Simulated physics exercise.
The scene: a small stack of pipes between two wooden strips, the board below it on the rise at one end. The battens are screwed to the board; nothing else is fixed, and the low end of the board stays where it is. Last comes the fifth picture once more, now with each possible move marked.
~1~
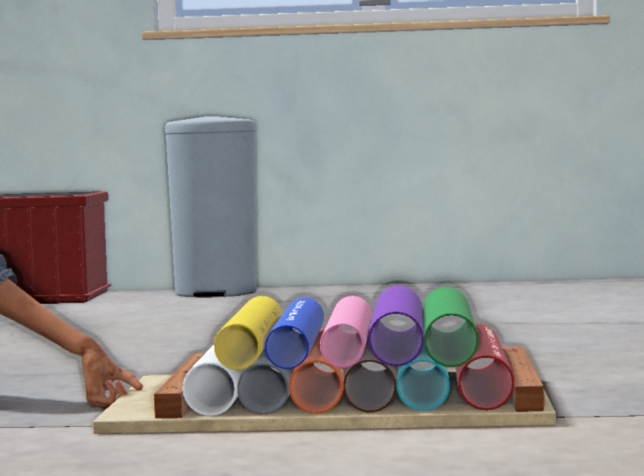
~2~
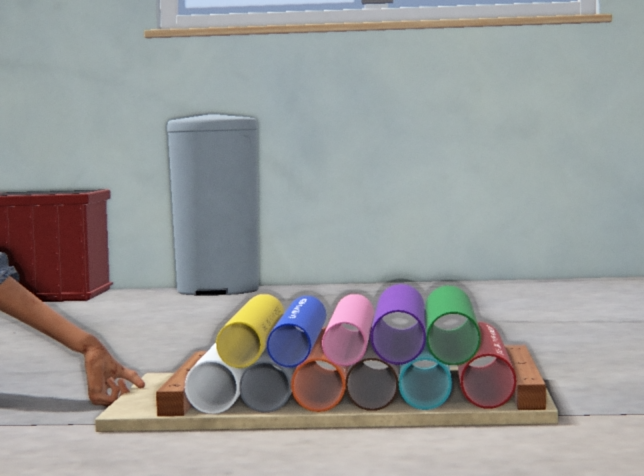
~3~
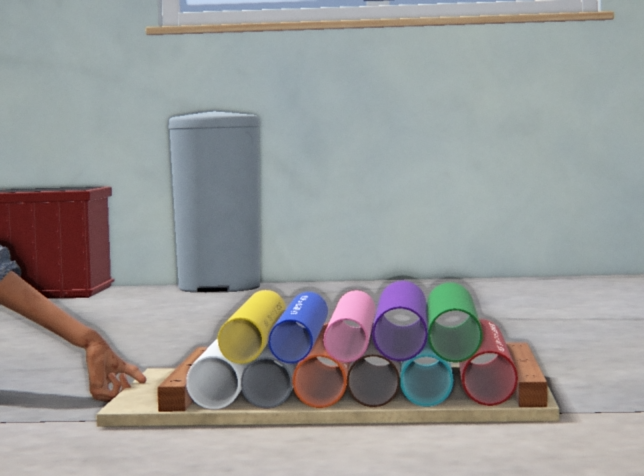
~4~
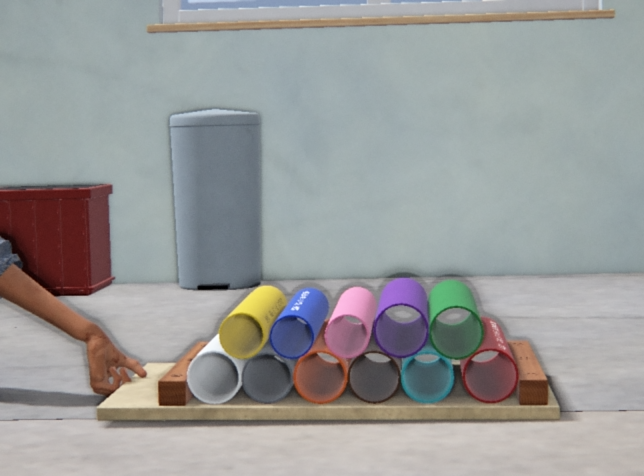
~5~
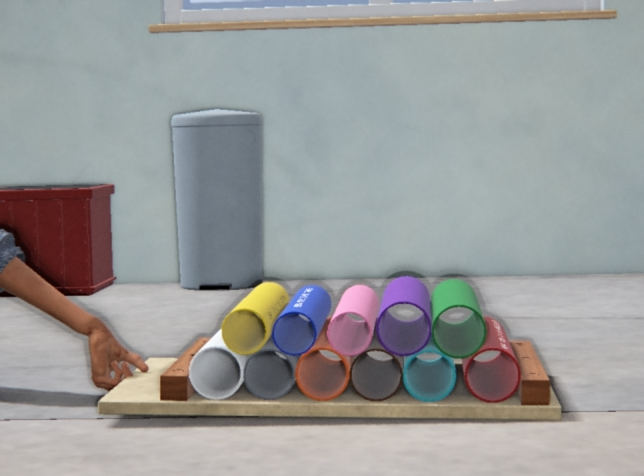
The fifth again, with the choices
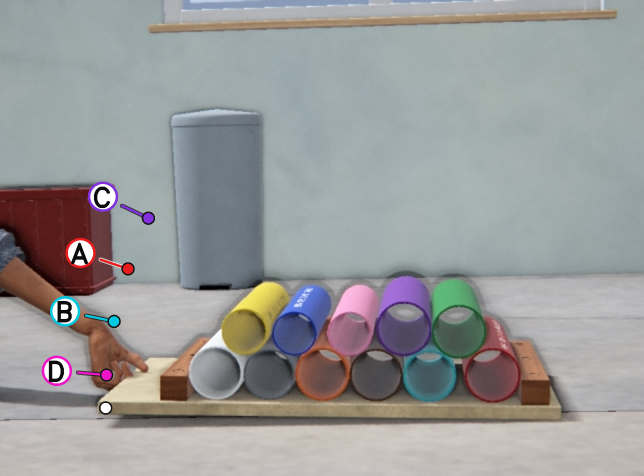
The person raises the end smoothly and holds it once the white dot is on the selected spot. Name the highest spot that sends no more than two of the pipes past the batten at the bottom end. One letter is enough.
Stop at C.
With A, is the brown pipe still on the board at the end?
Yes, with A.
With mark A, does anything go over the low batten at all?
No.
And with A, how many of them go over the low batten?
With A, none.
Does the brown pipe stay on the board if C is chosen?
The brown pipe: Yes.
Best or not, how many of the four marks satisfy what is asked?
Four of them.
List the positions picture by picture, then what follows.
The first picture shows turquoise pipe (423, 385); red pipe (486, 383); green pipe (451, 340).
The second picture shows green pipe (453, 338); purple pipe (398, 337).
The third picture shows board (333, 381); white pipe (214, 382); grey pipe (267, 383); turquoise pipe (426, 380).
The fourth picture shows board (334, 377); white pipe (215, 377); grey pipe (267, 378).
The fifth picture shows board (336, 375); white pipe (216, 372); grey pipe (270, 374).
On the marked copy, A at (128, 269); B at (114, 321); C at (148, 218); D at (106, 375); the white dot at (106, 408).
Following C. Soon after the start, board at 16°.
Later, board at 27°.
In the end, board at 27°, one over the low batten (green).
As for the rest, A none over the low batten; B none over the low batten; D none over the low batten.
